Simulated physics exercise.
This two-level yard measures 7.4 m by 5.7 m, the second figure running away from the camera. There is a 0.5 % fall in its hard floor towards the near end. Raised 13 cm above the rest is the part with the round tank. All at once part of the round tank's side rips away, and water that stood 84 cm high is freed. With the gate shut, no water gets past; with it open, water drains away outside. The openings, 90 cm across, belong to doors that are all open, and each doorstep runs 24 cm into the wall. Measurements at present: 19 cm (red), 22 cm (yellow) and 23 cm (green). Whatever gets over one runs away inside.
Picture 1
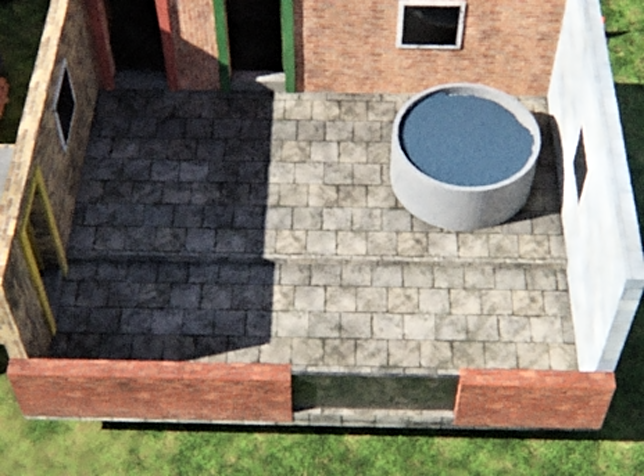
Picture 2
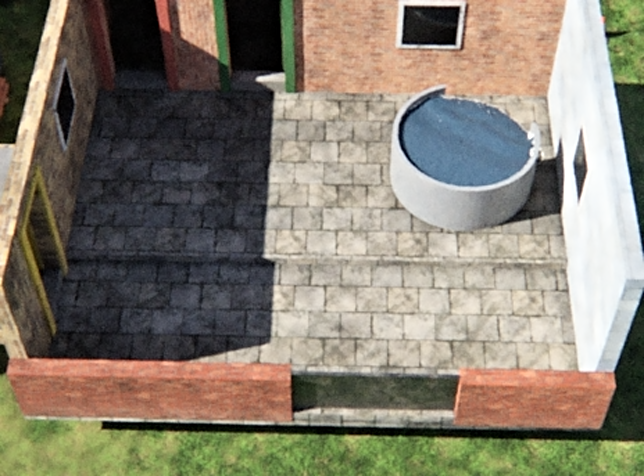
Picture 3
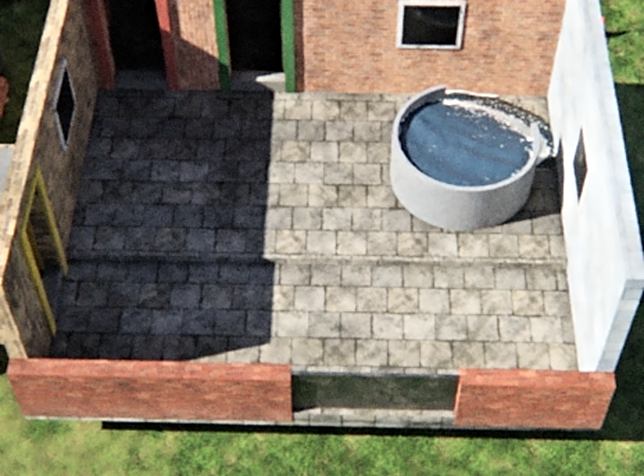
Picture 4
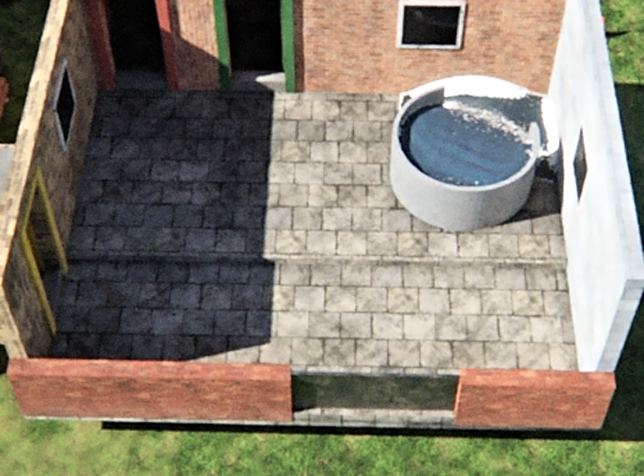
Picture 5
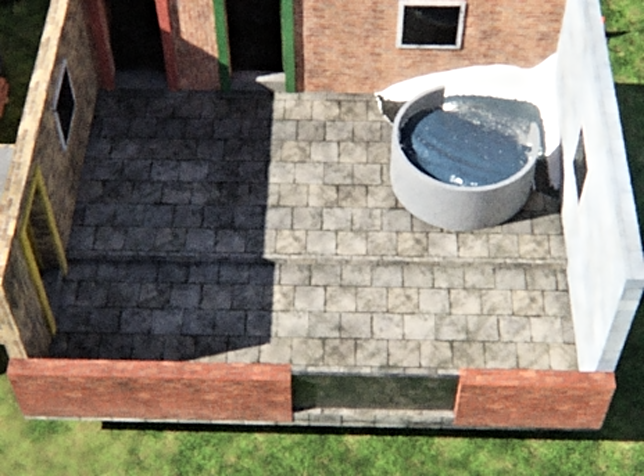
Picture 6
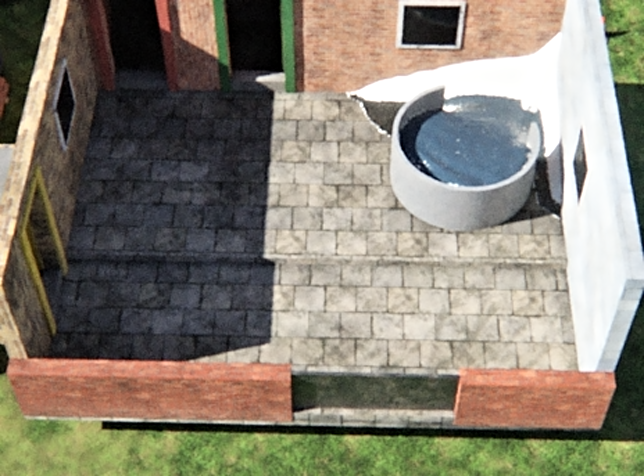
Water bursts from the far side of a round tank and spreads across the paved yard.
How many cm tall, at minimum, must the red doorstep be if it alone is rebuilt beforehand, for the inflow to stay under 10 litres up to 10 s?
Around 7.5 cm at the least.
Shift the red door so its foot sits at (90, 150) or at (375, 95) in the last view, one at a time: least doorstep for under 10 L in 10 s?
Minimums: About 17 cm and 11.0 cm.
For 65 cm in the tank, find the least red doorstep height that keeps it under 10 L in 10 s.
The step would need to be some 5.0 cm high.
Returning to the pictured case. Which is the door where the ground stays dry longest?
That's the yellow door, which comes last.
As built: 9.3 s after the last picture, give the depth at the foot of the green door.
It works out to about 2.0 centimetres deep.
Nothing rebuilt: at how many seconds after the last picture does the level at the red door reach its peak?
It peaks around 5.5 s.
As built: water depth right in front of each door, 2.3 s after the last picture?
Red door 5 cm, yellow door 0 cm, green door 5 cm.
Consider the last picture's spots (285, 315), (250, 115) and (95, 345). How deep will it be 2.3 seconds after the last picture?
That's 0, 4 and 0 cm, in the order given.
Then, 0.7 s after the last picture water covers 20 % of the floor, deepest (65 cm) near (537, 100); it has not reached the red door.
Then, 2.3 s after the last picture water covers 55 % of the floor, deepest (28 cm) near (461, 123); 5 cm at the red door, 0 litres in over its 19 cm doorstep.
Then, 9.3 s after the last picture water covers 90 % of the floor, deepest (18 cm) near (42, 392); 5 cm at the red door, 0 litres in over its 19 cm doorstep.
At the red door as built, the water peaked near 9 cm, 5.3 s after the last picture.
Run again over the same 10 s with other heights there, 16 litres in over 6.5 cm, 5 litres over 8.5 cm. The limit of 10 litres is kept from about 7.5 cm up.
